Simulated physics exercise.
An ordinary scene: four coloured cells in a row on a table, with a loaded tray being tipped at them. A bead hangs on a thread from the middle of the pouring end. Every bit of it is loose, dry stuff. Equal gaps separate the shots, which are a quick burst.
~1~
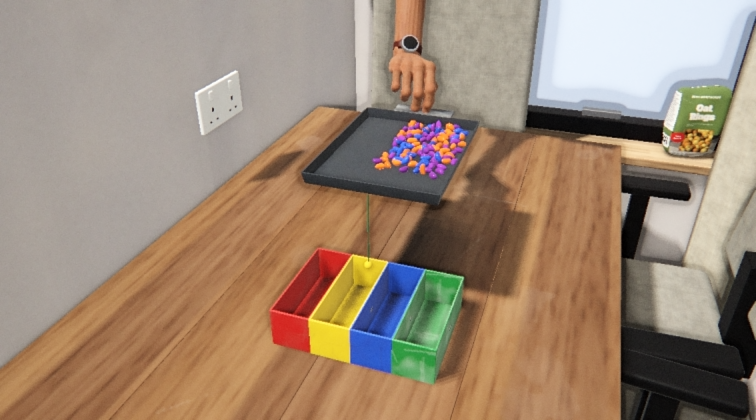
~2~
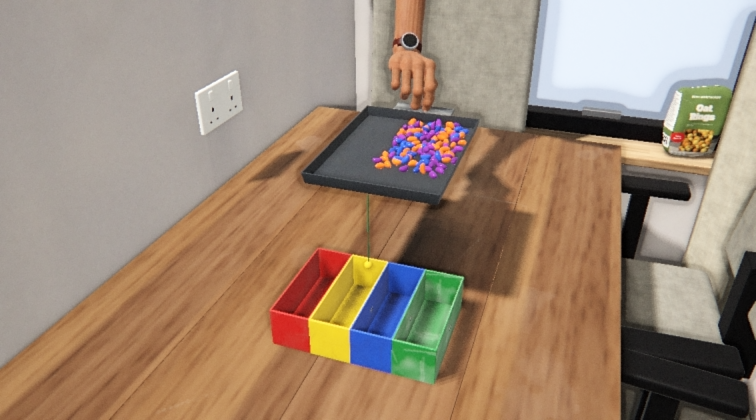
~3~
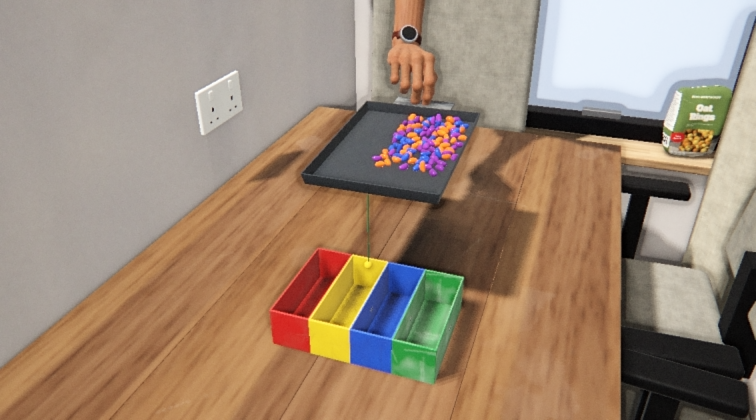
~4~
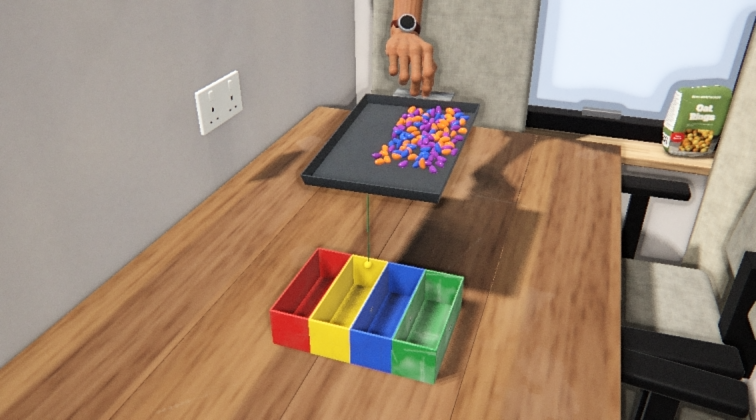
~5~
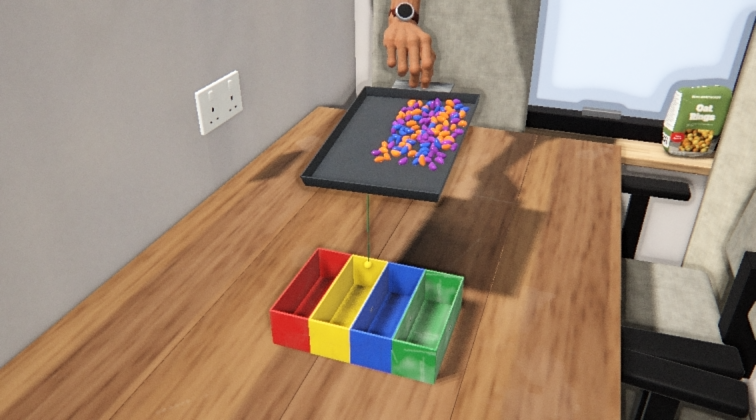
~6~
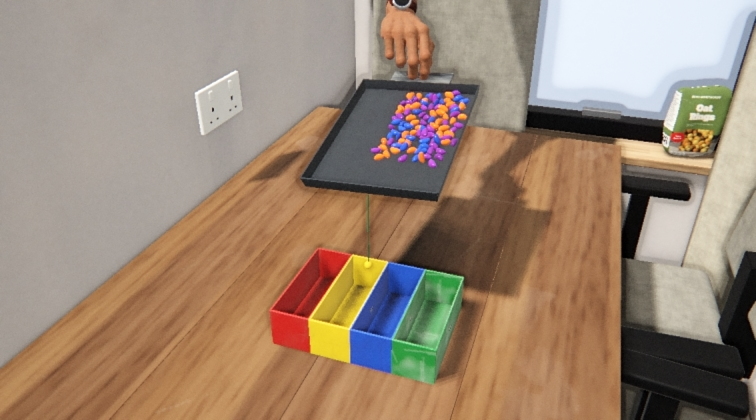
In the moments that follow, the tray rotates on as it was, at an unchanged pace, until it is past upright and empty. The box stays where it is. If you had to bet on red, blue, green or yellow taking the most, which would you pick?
I would pick red.
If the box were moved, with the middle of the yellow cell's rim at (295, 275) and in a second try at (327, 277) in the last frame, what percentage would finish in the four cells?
Result, in turn: 90 %, 90 %.
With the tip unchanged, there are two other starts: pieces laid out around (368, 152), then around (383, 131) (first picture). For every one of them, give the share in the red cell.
That would be 50 per cent, and then 60 per cent.
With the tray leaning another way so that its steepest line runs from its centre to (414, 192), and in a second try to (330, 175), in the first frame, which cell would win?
First try: The cell in green. Second try: Red.
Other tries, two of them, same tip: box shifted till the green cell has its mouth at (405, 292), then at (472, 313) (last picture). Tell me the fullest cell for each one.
So it's yellow for the first shift and the red cell for the second.
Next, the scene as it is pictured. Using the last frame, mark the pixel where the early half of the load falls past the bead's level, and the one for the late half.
Early-half point (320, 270); late-half point (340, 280).
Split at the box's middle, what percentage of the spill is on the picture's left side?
Around 100 %.
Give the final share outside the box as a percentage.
It works out to close to 10 per cent.
Just after the last frame, tray tipped steeply; the larger part on the tray; just a few in the green cell; just a few in the blue cell; just a few in the red cell; about a tenth falling or outside the box.
A moment on, tray tipped right over; the larger part on the tray; about a tenth in the red cell; just a few in the yellow cell; just a few in the blue cell; just a few in the green cell; about a tenth falling or outside the box.
Further on, tray tipped past a quarter turn; roughly a third in the red cell; roughly a quarter in the yellow cell; about a tenth in the blue cell; just a few in the green cell; about a tenth falling or outside the box.
When it is over, tray tipped past a quarter turn; roughly a third in the red cell; roughly a quarter in the yellow cell; about a tenth in the blue cell; just a few in the green cell; about a tenth outside the box.
